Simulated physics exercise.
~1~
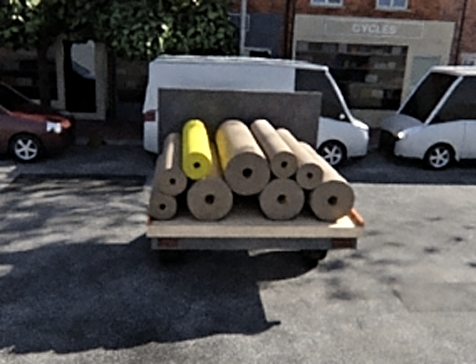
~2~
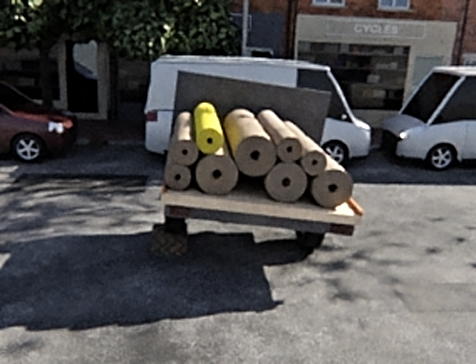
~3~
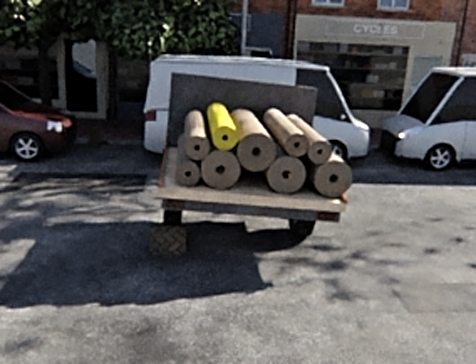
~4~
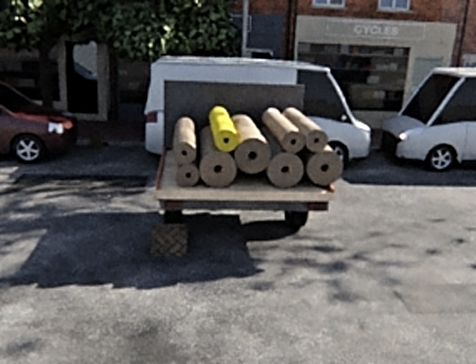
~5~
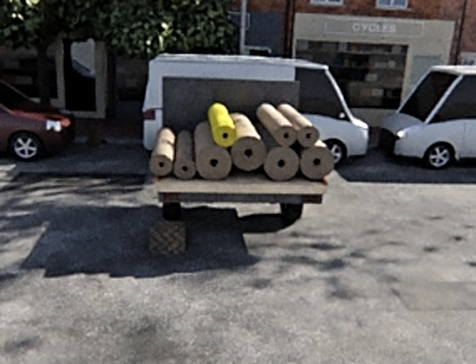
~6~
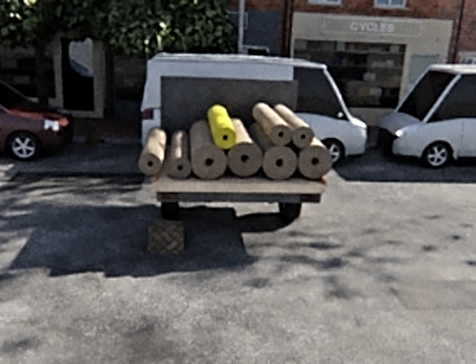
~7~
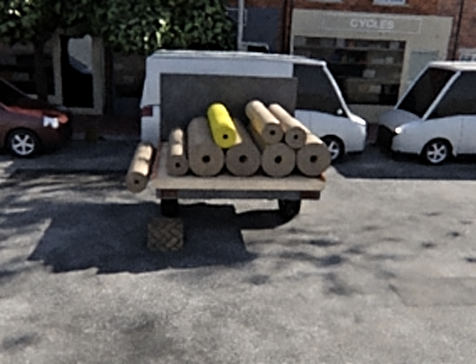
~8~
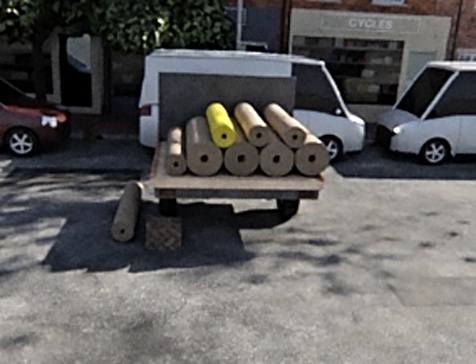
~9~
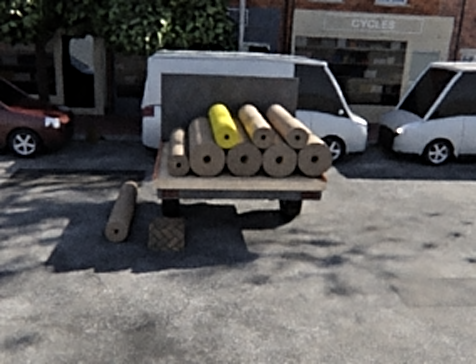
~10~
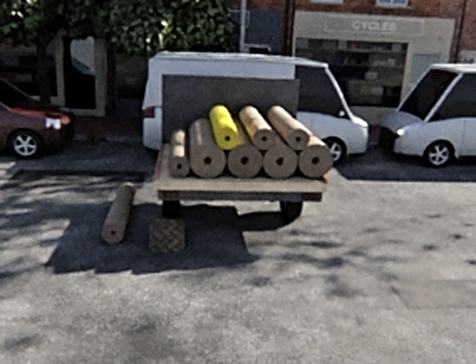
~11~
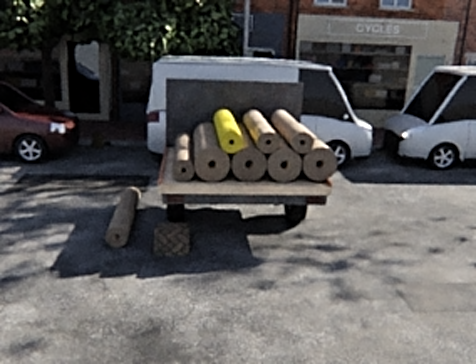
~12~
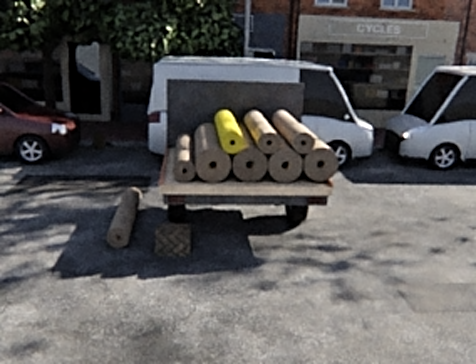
A flat farm trailer stacked with loose brown rolls and one yellow roll, seen from behind by a slightly swaying camera, crawls away across a sunlit grey street towards parked white vans, a dark red car and a brick shopfront. Its left side rides up over a low brown hump, tipping the deck down to the right and shifting the load. The deck drops back level, and the pile spreads leftward as the trailer halts. The leftmost brown roll slips over the left edge and lands on the road beside the hump. The yellow roll stays on top, and the rest remain aboard.
